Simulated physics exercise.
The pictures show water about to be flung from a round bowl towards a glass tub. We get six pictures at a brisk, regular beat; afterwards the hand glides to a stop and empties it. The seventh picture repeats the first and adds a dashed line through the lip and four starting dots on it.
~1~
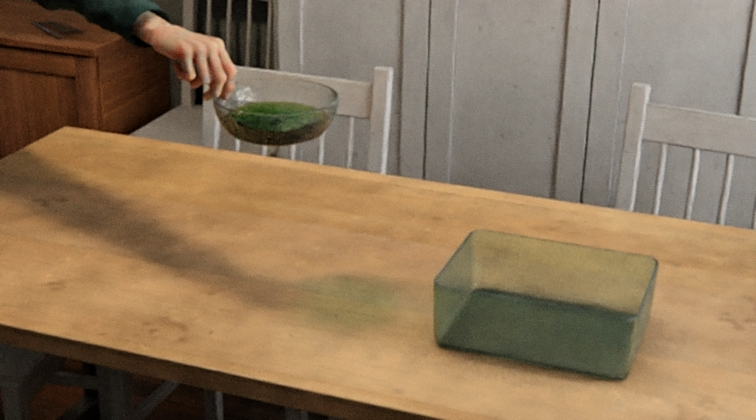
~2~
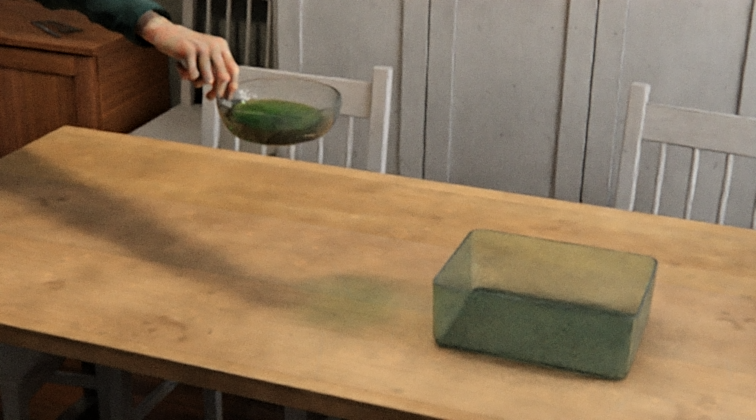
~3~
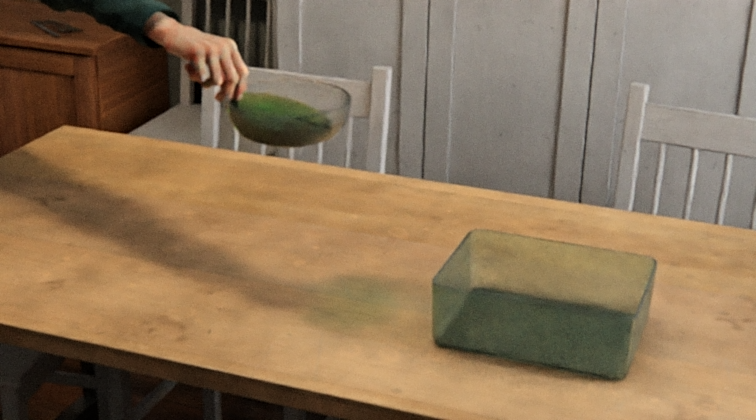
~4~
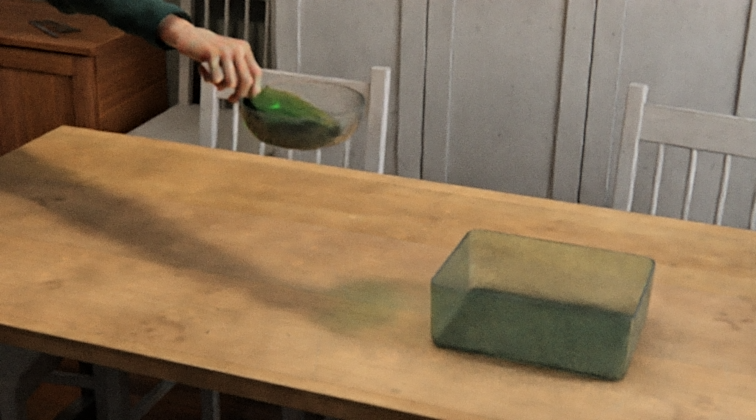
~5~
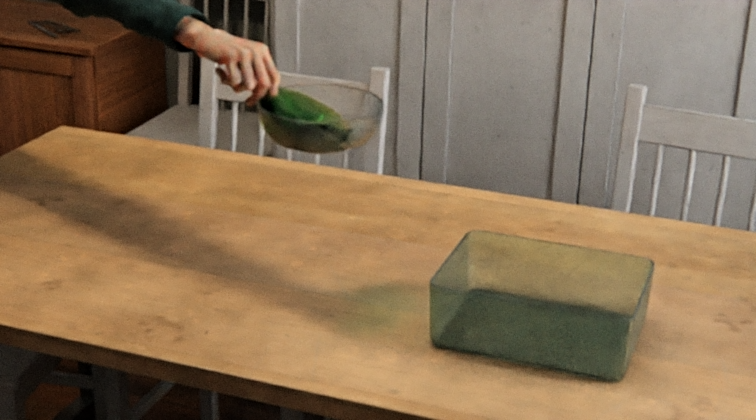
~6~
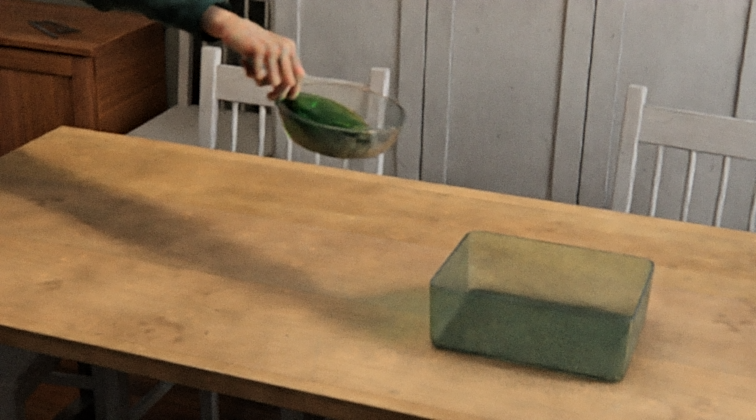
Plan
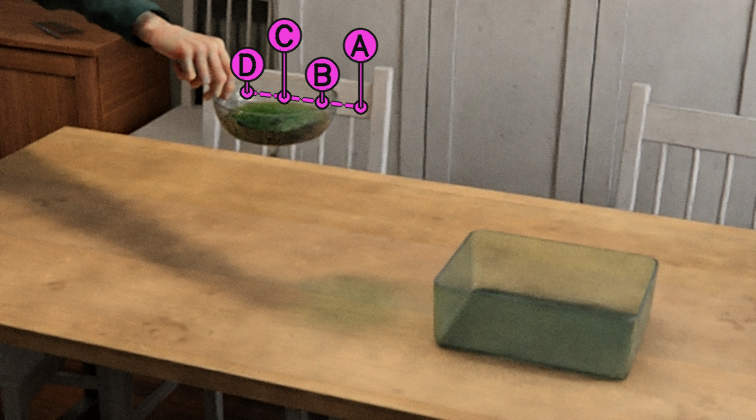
A hand held a clear round bowl with something green in it above a wooden table, then moved it to the right and slightly downward, toward a green glass tub that stayed still.
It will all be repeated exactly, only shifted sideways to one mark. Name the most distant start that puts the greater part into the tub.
That is spot C.
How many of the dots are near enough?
Three of them.
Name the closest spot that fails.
D.
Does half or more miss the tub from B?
No.
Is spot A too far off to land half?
No.
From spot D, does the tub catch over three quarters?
No.
In magenta, A at (360, 107); B at (322, 102); C at (284, 97); D at (247, 92).
For spot A, about 86 % lands in the tub, 7 % falls short and 7 % goes beside or beyond.
For spot B, about 80 % lands in the tub, 14 % falls short and 6 % goes beside or beyond.
For spot C, about 64 % lands in the tub, 29 % falls short and 7 % goes beside or beyond.
For spot D, about 31 % lands in the tub, 65 % falls short and 4 % goes beside or beyond.
